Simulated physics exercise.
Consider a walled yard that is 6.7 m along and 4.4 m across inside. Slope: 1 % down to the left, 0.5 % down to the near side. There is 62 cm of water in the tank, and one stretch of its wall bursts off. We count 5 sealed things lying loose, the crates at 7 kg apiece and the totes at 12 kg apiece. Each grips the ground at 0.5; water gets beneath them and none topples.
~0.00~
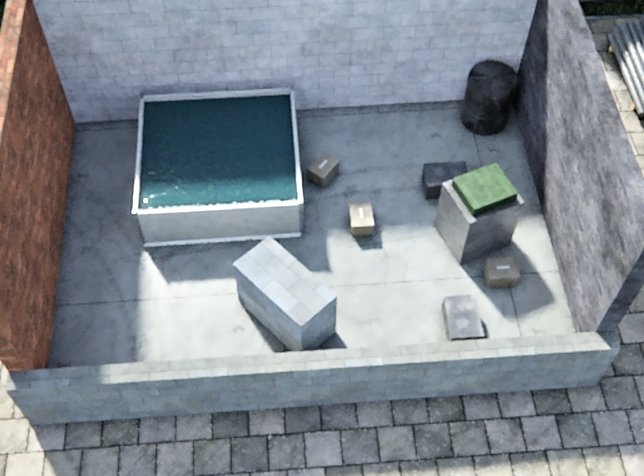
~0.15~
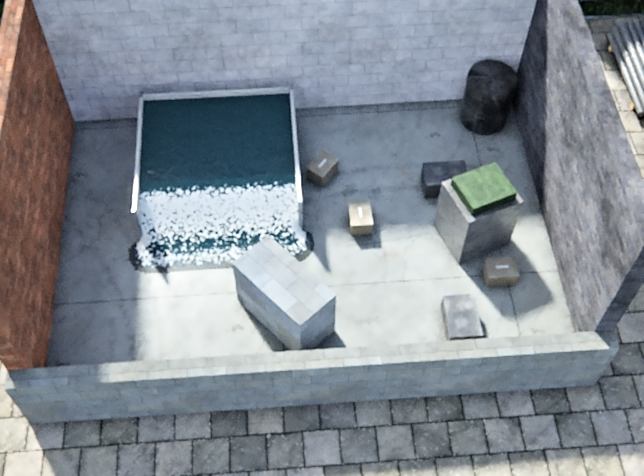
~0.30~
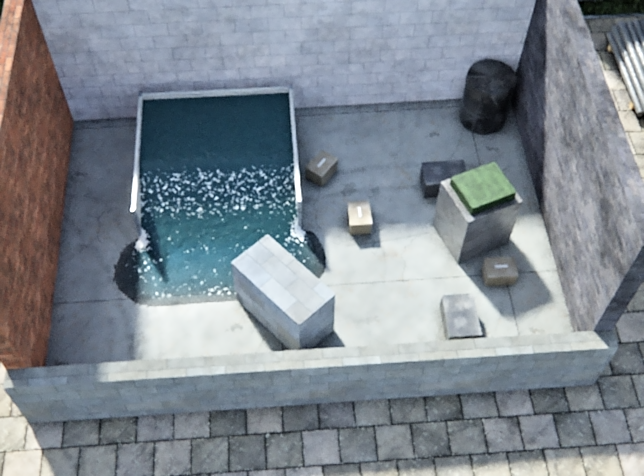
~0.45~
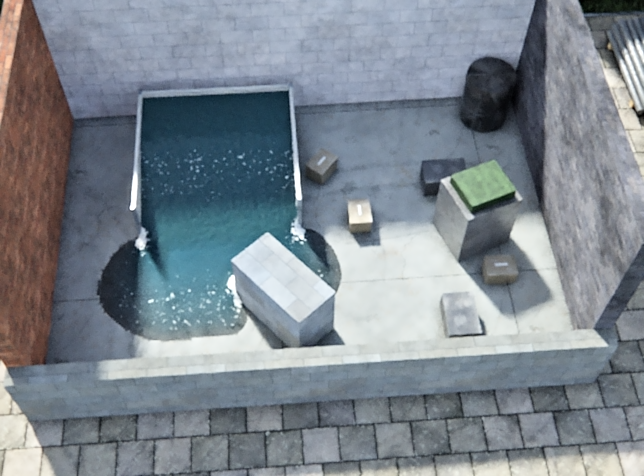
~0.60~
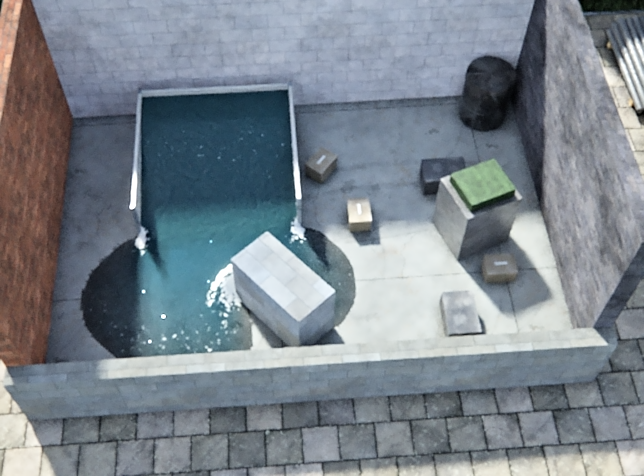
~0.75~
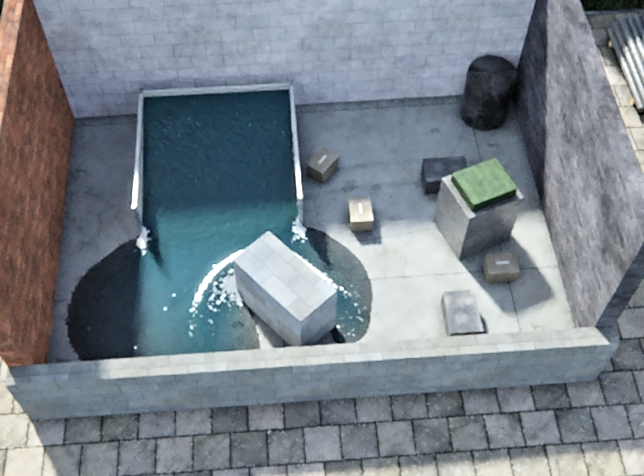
At first, a square tank of dark green-blue water stands in a walled yard among scattered boxes and blocks. Its front wall gives way and foaming water pours onto the floor toward the near wall. The water spreads sideways and curls around a large pale block, while the boxes stay put.
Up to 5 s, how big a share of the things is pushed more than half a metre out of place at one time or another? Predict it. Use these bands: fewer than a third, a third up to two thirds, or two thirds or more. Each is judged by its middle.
It falls in fewer than a third.
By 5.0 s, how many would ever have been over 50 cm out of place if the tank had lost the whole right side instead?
So the tally would be 5.
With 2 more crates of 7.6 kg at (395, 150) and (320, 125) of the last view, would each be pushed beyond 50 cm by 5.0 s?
Taking them in order: Below the mark and below the mark.
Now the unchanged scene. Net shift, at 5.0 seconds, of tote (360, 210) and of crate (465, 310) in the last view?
0 cm and 150 cm.
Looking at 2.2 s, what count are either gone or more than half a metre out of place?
I count 1.
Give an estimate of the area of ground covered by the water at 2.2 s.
Near 16 m2 in all.
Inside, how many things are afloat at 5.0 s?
At that instant the tally stands at 2.
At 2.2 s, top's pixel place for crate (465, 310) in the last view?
Around (540, 290).
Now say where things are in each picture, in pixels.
The first frame shows a crate at (447, 173) rests on the ground; a tote at (503, 268) rests on the ground; water covers 4.3 m2; 0 of 5 have shifted.
The second frame shows a crate at (446, 172) rests on the ground; a tote at (502, 267) rests on the ground; water covers 5.5 m2; 0 of 5 have shifted.
The third frame shows a crate at (445, 172), on the bottom; a tote at (501, 266) rests on the ground; 6.8 m2 under water; 0 of 5 have shifted.
The fourth frame shows a crate at (445, 170), on the bottom; a tote at (501, 265), on the bottom; water covers 8.0 m2; 0 of 5 have shifted.
The fifth frame shows a crate at (445, 169), on the bottom; a tote at (501, 263), on the bottom; water covers 9.4 m2; 0 of 5 have shifted.
The sixth frame shows a crate at (446, 168), on the bottom; a tote at (503, 263) rests on the ground; water covers 10.4 m2; 0 of 5 have shifted.
After 1.1 s 0 of 5 are over 50 cm from their spots; 0 afloat.
After 2.2 s 1 of 5 are over 50 cm from their spots; 1 afloat.
After 3.5 s 1 of 5 are over 50 cm from their spots; 1 afloat.
After 5.0 s 1 of 5 are over 50 cm from their spots, and 1 have been at some point; 2 afloat.
